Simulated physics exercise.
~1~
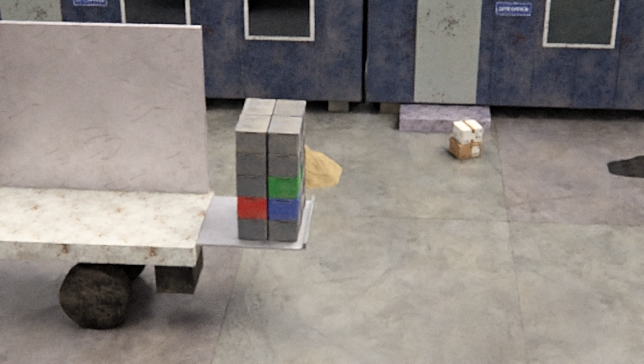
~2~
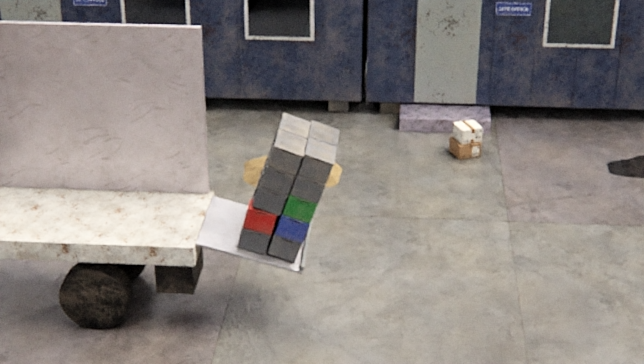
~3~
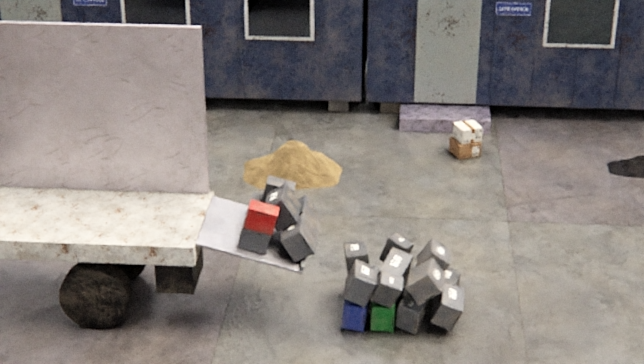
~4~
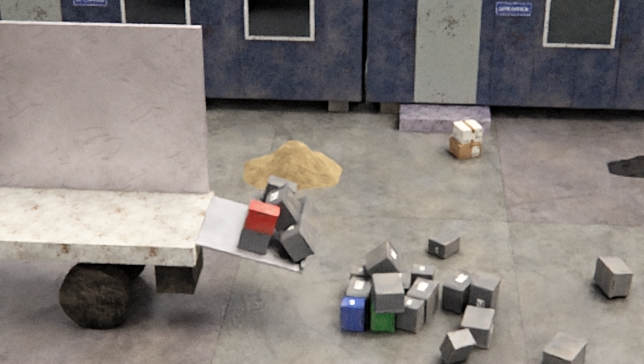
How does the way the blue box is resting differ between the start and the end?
At the start the blue box sits upright in the stack on the platform. At the end it lies on its side on the floor.
